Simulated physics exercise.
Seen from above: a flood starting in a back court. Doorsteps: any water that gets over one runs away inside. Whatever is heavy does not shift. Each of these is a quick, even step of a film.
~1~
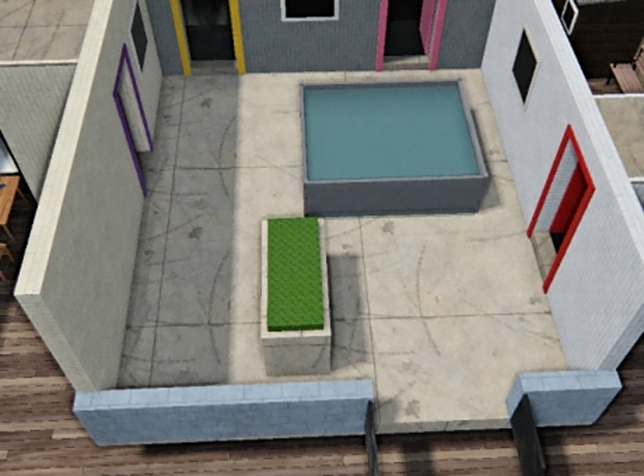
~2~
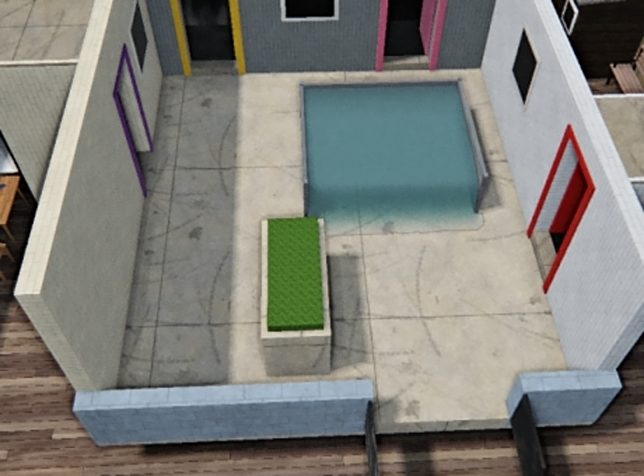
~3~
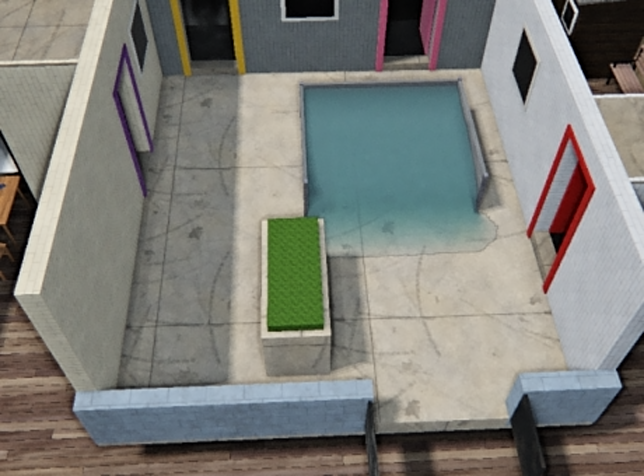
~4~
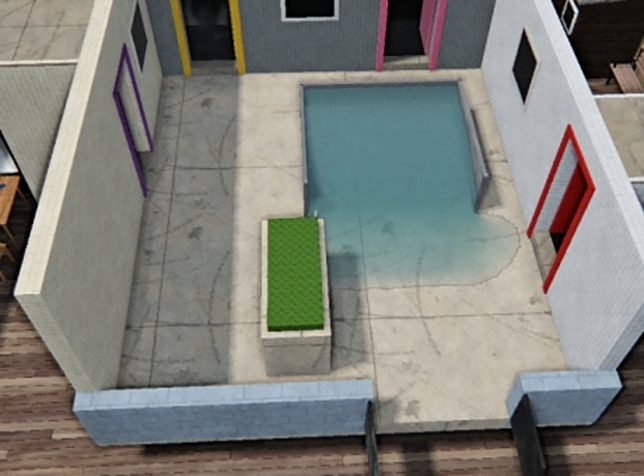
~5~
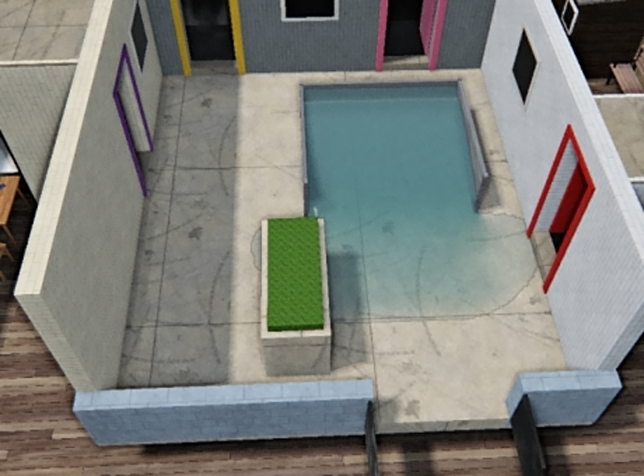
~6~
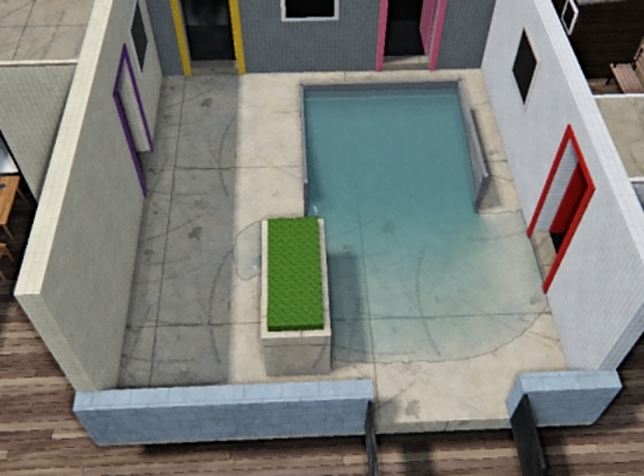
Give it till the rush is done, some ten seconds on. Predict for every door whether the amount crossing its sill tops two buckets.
Pink door: Not too much gets in there; red door: Not too much gets in there; purple door: Not too much gets in there; yellow door: Not too much gets in there.
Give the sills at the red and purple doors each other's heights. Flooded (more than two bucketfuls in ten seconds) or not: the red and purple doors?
Red door runs over, purple door stays within.
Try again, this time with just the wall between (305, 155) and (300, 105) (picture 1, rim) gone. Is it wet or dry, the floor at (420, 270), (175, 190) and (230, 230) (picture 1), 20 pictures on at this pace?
Point by point: Untouched, swamped and swamped.
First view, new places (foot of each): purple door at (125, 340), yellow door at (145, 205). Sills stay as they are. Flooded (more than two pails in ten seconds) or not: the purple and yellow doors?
Taking them in turn, the purple one tops the two-pail mark and the yellow one falls short.
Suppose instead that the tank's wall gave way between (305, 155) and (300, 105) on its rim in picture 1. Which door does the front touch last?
Answer: The red one.
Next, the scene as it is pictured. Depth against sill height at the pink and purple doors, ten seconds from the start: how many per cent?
In order: Roughly 20 and 40 in a hundred.
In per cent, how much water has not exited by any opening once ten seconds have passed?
About 42 per cent.
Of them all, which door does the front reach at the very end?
Answer - the pink one.
A moment on, water covers 40 % of the floor; the pink door not reached, the red door wet at the sill, nothing in, the purple door not reached, the yellow door not reached.
Next, water covers 50 % of the floor; the pink door not reached, the red door wet at the sill, nothing in, the purple door not reached, the yellow door not reached.
Then, water covers 60 % of the floor; the pink door not reached, the red door wet at the sill, nothing in, the purple door wet at the sill, nothing in, the yellow door not reached.
Later, water covers 80 % of the floor; the pink door not reached, the red door wet at the sill, nothing in, the purple door under two buckets in, the yellow door wet at the sill, nothing in.
In the end, water covers 95 % of the floor; the pink door wet at the sill, nothing in, the red door wet at the sill, nothing in, the purple door under two buckets in, the yellow door wet at the sill, nothing in.
